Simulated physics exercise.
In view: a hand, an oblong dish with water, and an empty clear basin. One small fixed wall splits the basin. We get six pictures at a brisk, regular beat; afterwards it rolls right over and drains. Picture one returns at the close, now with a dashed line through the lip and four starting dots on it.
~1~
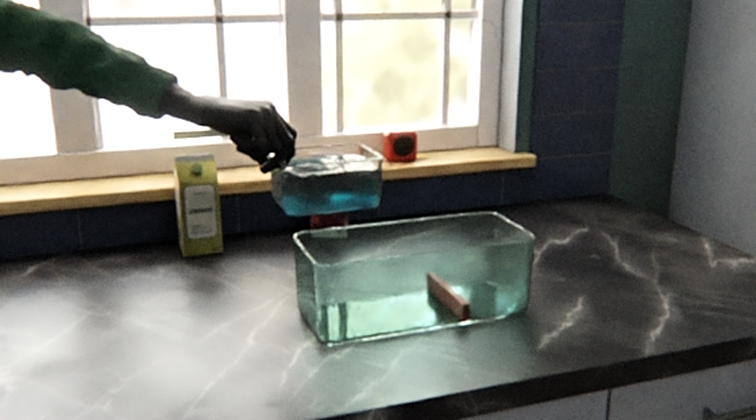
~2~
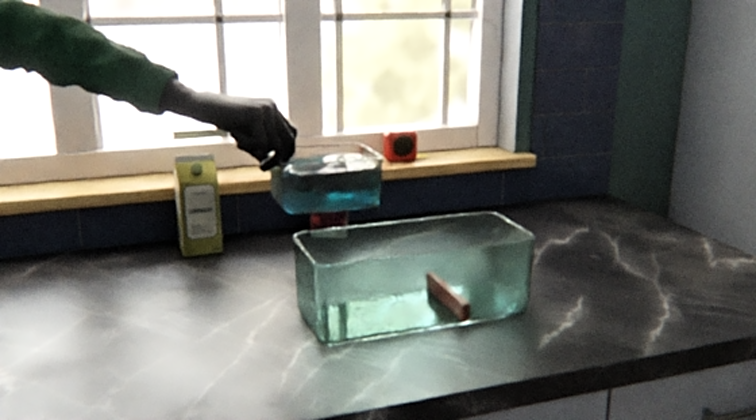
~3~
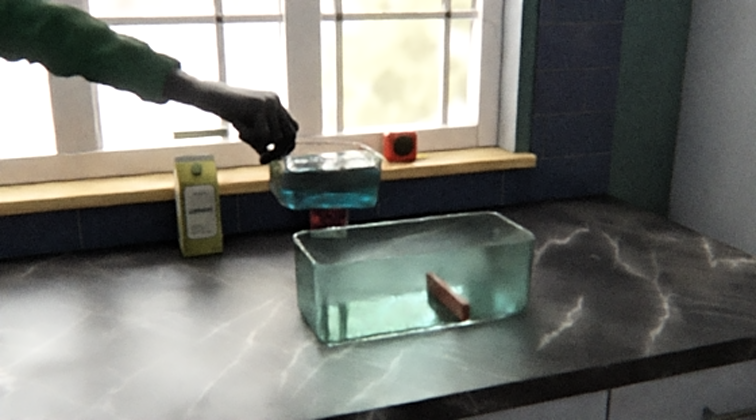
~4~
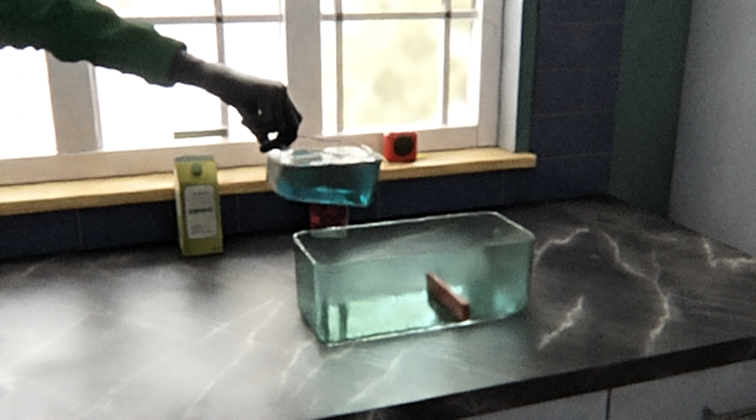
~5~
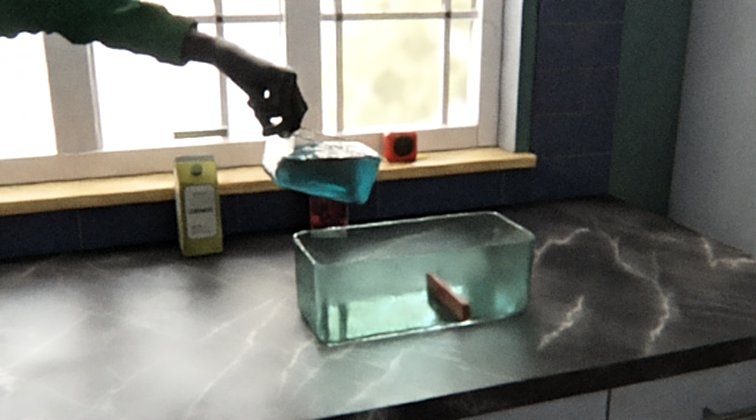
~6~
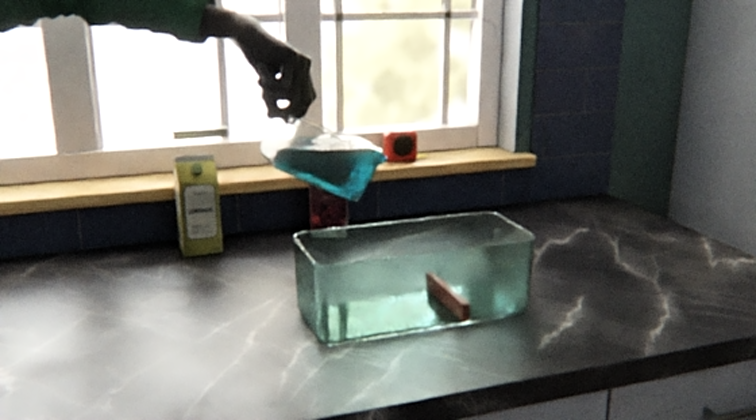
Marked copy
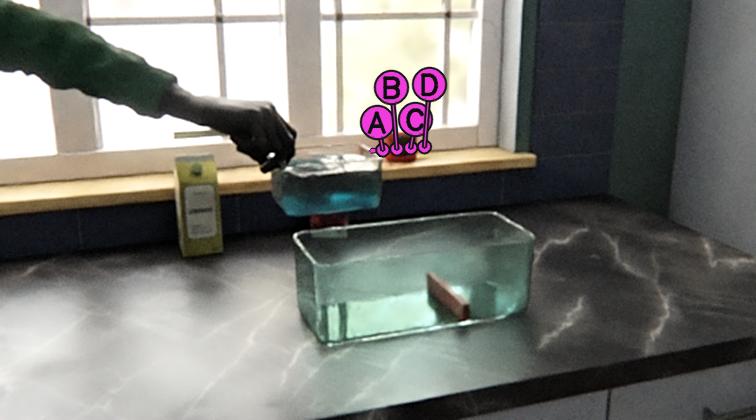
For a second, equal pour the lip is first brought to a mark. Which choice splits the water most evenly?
The answer is dot A.
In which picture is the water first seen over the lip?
Picture 6.
In magenta, A at (382, 150); B at (396, 148); C at (410, 147); D at (424, 146).
With A, about 50 % ends left of the wall and 49 % right of it.
With B, about 36 % ends left of the wall and 63 % right of it.
With C, about 36 % ends left of the wall and 63 % right of it.
With D, about 39 % ends left of the wall and 60 % right of it.
